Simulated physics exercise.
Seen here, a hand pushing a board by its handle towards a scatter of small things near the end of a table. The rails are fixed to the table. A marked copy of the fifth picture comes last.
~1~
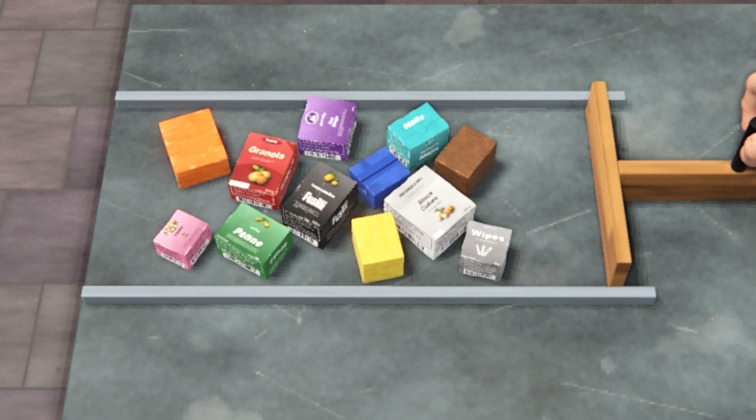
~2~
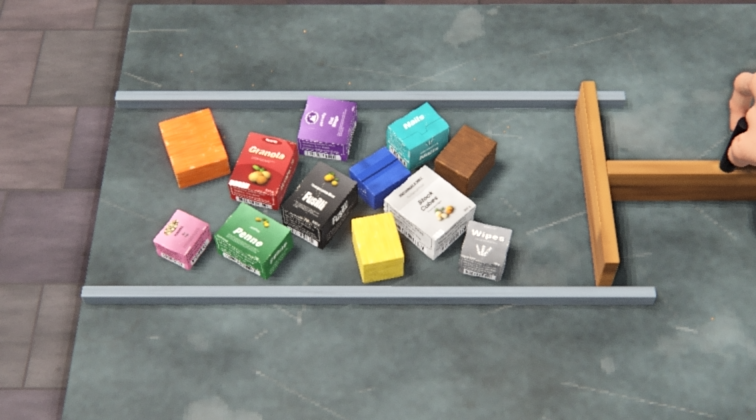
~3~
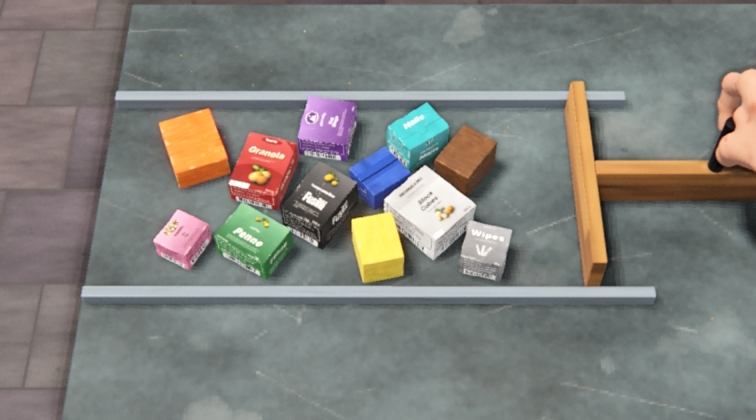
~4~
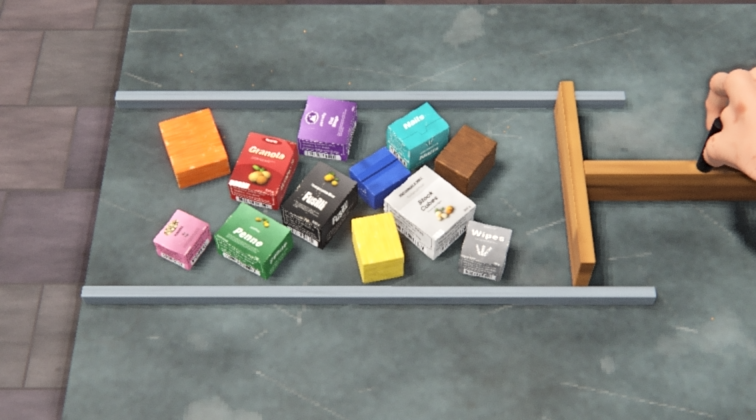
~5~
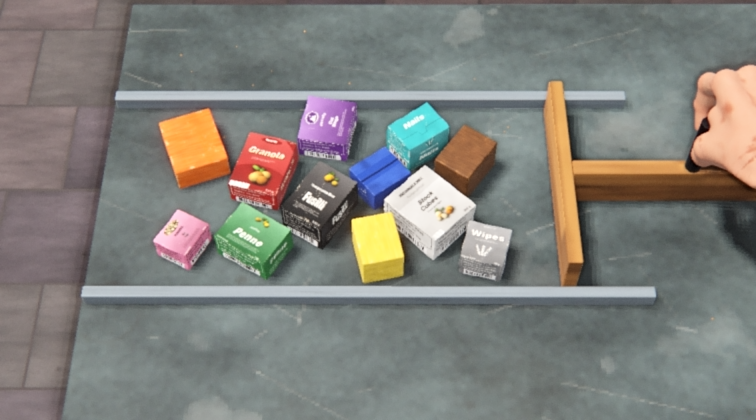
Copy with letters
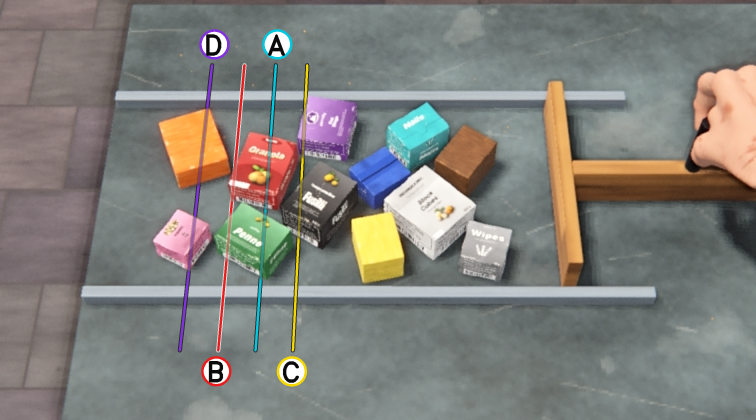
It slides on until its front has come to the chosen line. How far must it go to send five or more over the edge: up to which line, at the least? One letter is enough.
Line D.
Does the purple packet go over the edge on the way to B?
By then, no.
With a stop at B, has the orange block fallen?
Yes.
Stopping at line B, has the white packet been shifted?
Yes.
On the copy, A at (267, 196); B at (232, 196); C at (301, 196); D at (197, 196).
On D. First, board (433, 167); grey box (404, 265); yellow block (347, 254).
Then, board (299, 167); orange block (118, 134); pink packet (112, 235).
Finally, board (197, 167); red packet over the edge; black box over the edge; six fallen.
By contrast, A drops only two; B drops only three; C drops none.
